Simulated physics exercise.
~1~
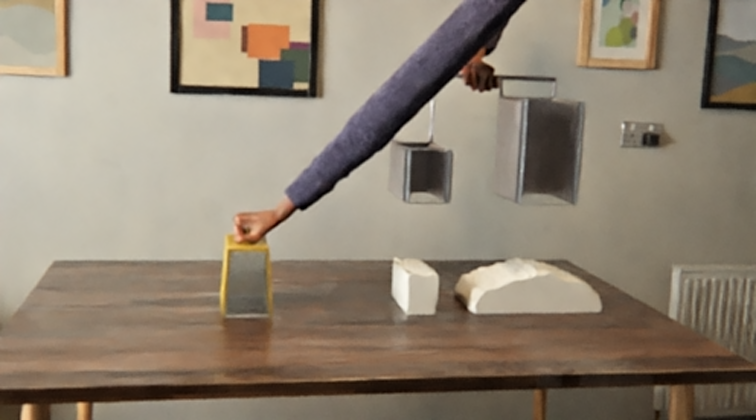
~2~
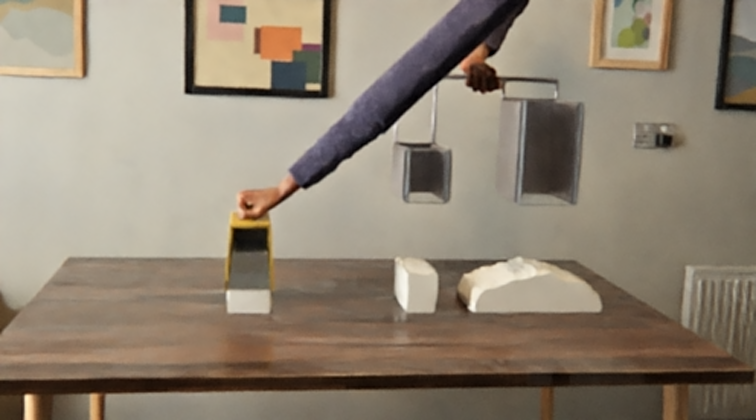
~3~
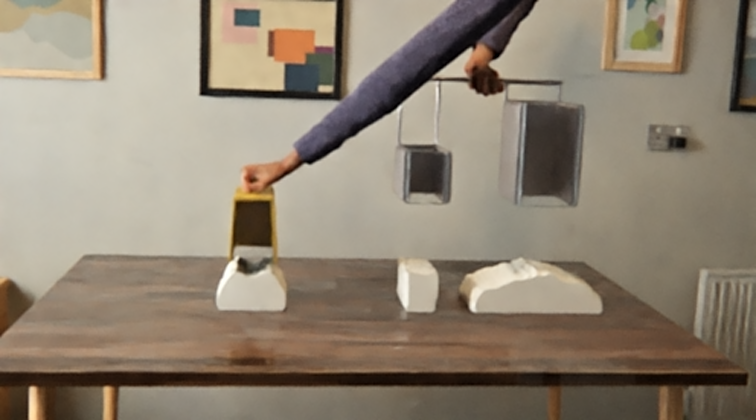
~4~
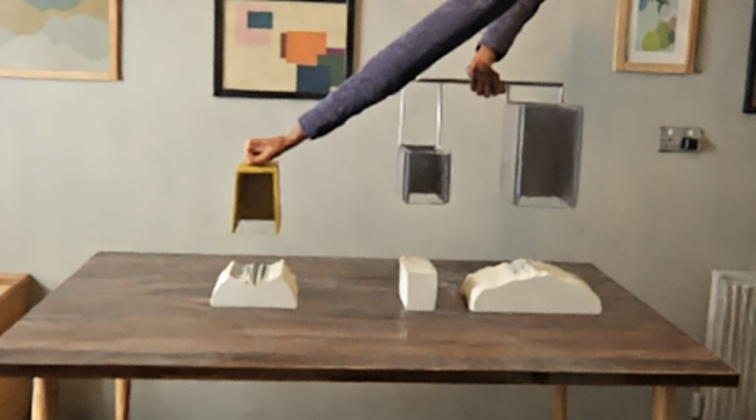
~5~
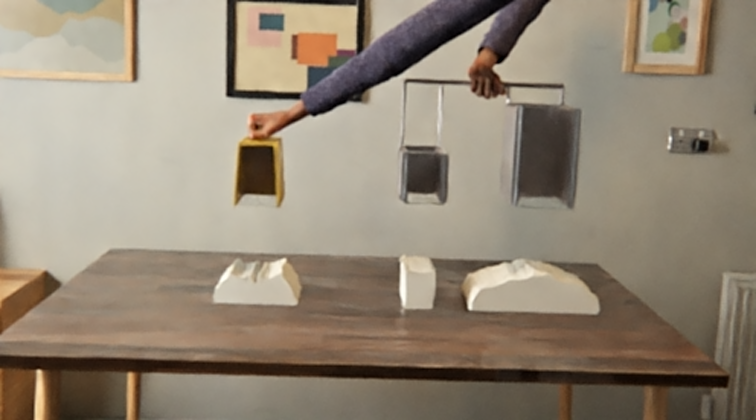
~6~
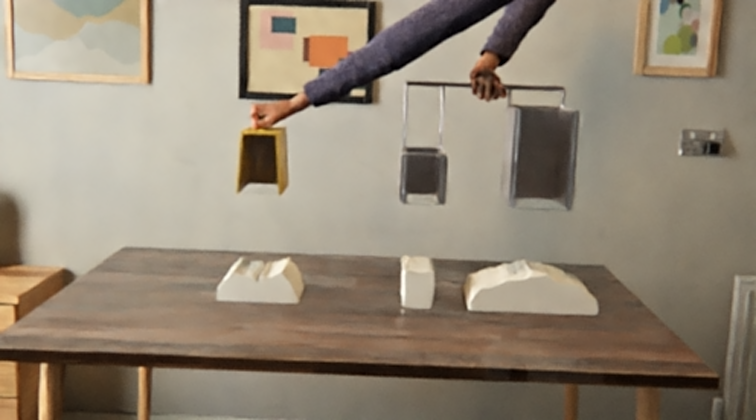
A yellow tin is lifted by hand off white powder, which slumps into a low mound.
